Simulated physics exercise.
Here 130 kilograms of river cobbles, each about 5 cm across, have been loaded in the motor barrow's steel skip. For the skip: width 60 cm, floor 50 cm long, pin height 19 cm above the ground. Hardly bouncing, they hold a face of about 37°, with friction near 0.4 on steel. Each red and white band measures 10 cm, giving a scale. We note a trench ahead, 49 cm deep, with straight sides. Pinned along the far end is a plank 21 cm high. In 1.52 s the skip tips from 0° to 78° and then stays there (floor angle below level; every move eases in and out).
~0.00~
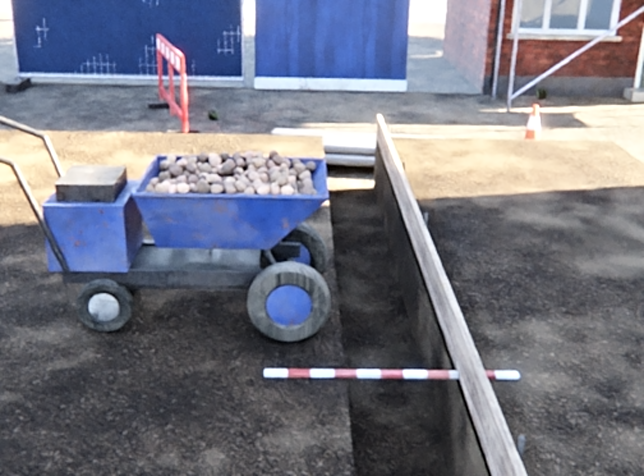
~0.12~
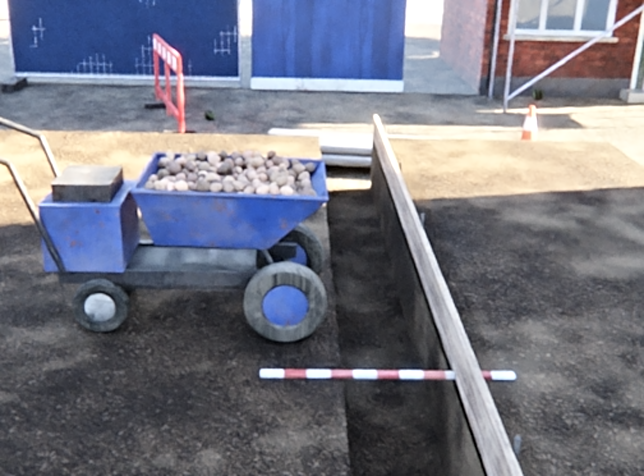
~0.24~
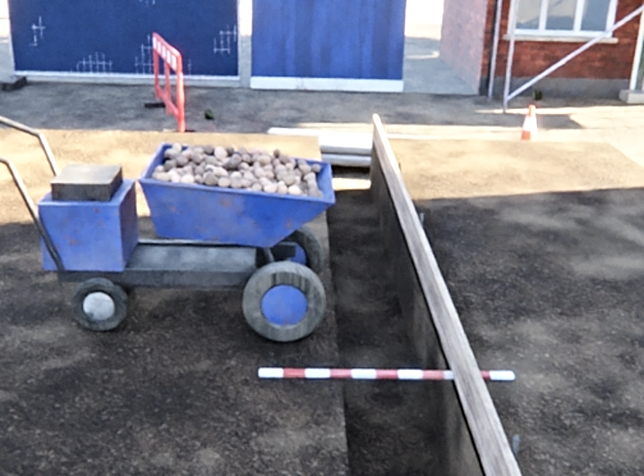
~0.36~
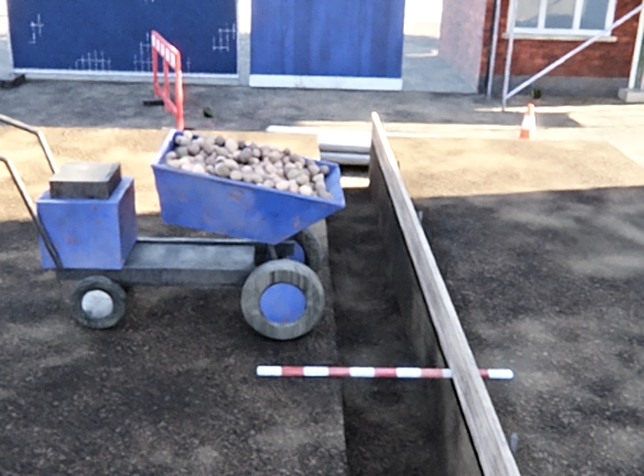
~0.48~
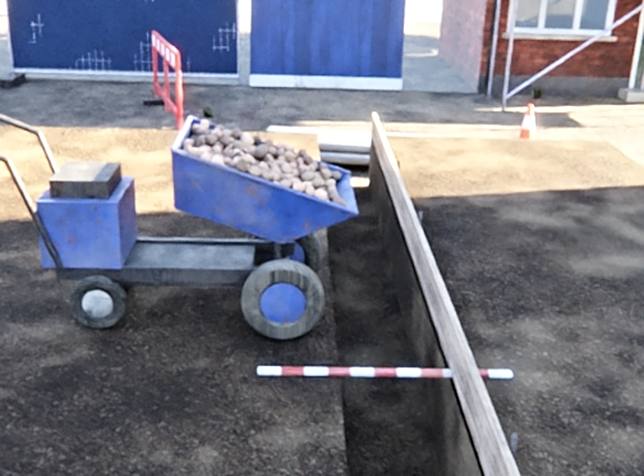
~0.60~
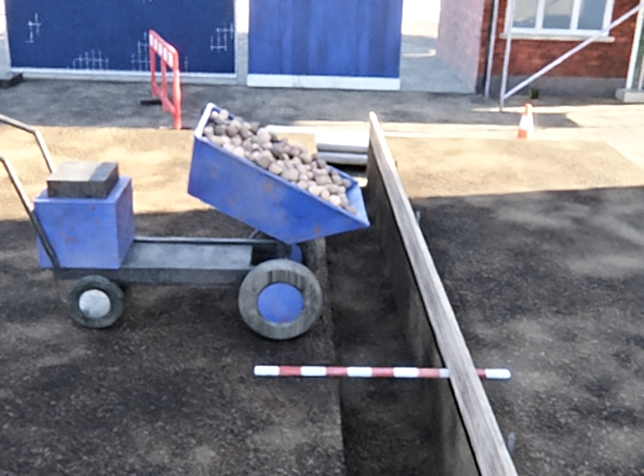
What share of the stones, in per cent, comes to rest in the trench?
About 87 per cent of the stones finish in the trench.
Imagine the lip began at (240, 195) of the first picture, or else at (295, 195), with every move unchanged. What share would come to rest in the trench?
Roughly 100 in a hundred, then 100 in a hundred.
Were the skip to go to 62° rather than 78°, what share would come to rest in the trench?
Roughly 85% would end there.
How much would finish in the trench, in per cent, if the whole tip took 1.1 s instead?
85 %.
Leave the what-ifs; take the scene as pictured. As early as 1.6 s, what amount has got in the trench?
I'd say near 60 per cent at that time.
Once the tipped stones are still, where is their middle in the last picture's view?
Their centre sits close to (393, 385).
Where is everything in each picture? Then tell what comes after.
In the first frame, the skip is at 0°, its lip at (328, 198); the top of the load is at (240, 159).
In the second frame, the skip is at 1°, its lip at (327, 199); the top of the load is at (239, 158); the stones move at 0.2 m/s on average.
In the third frame, lip at (334, 202), floor tilted 5°, highest stones at (195, 154); the stones move at 0.4 m/s on average.
In the fourth frame, the skip is at 11°, its lip at (344, 205); the top of the load is at (198, 145); the stones move at 0.5 m/s on average.
In the fifth frame, the skip is at 18°, its lip at (358, 214); the top of the load is at (210, 132); the stones move at 0.6 m/s on average.
In the sixth frame, lip at (368, 225), floor tilted 27°, highest stones at (227, 123); the stones move at 0.7 m/s on average.
After 1.1 s the floor is at 66°; 94 % in the skip, 6 % in the trench; the foremost stones are at (421, 286).
After 1.6 s the floor is at 78°; 30 % in the skip, 59 % in the trench, 12 % past the trench; the foremost stones are at (529, 314).
After 2.0 s the floor is at 78°; 3 % in the skip, 84 % in the trench, 13 % past the trench; the foremost stones are at (583, 318).
After 3.9 s the floor is at 78°; 0 % in the skip, 87 % in the trench, 13 % past the trench; the foremost stones are at (599, 320).
